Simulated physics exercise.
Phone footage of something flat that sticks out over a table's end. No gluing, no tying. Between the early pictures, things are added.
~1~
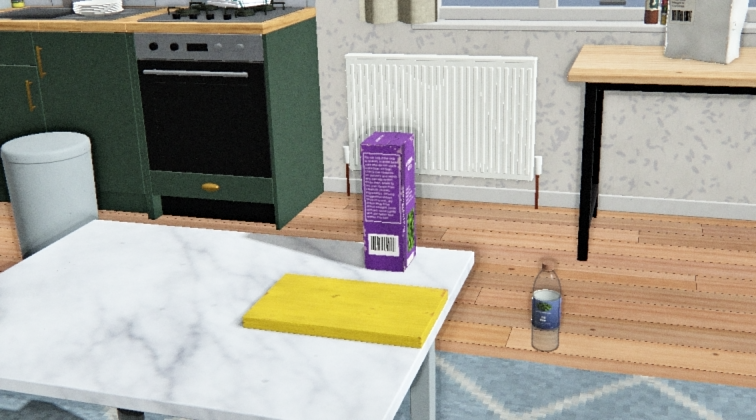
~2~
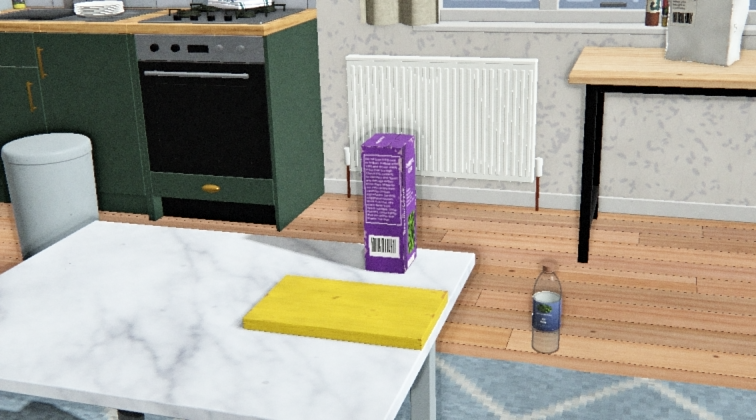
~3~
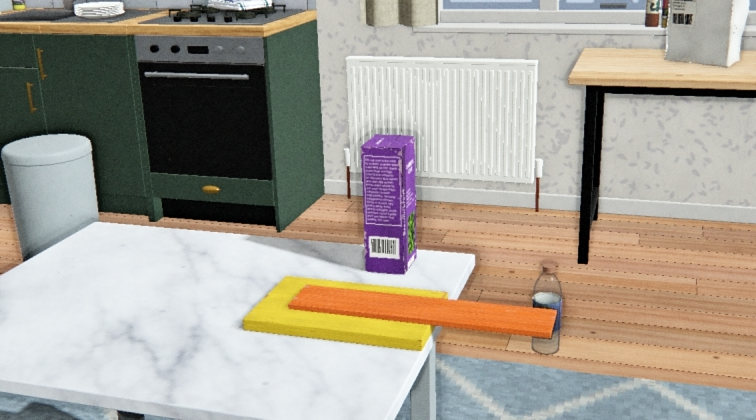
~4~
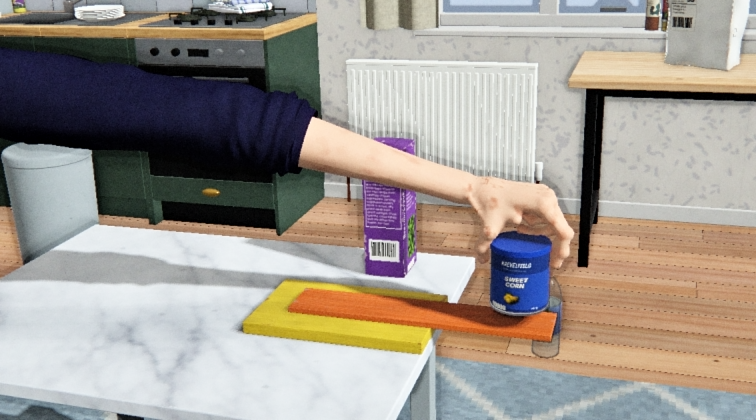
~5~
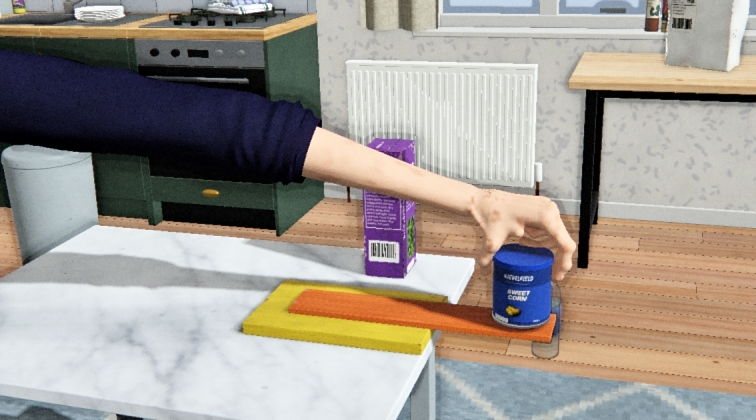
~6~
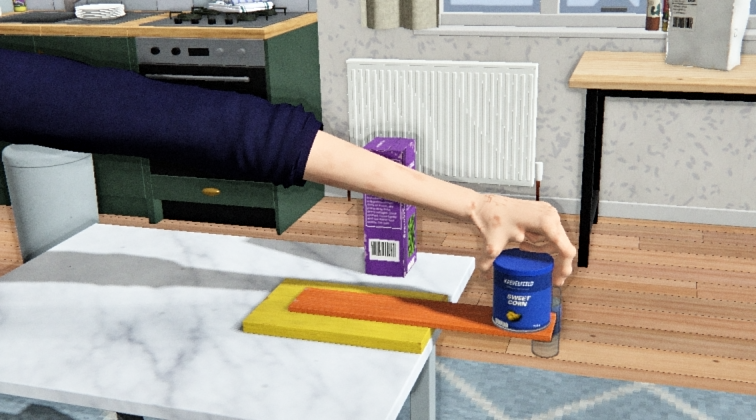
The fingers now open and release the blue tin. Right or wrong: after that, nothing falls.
Wrong.
Then, 0.40 s after the last picture, blue tin now down on the floor or falling; orange board on its side.
Then, 0.50 s after the last picture, orange board now down on the floor or falling.
Then, 0.70 s after the last picture, things are still on the move.
By the end, down on the floor or falling, orange board and blue tin; the other 2 in place. The board comes down.
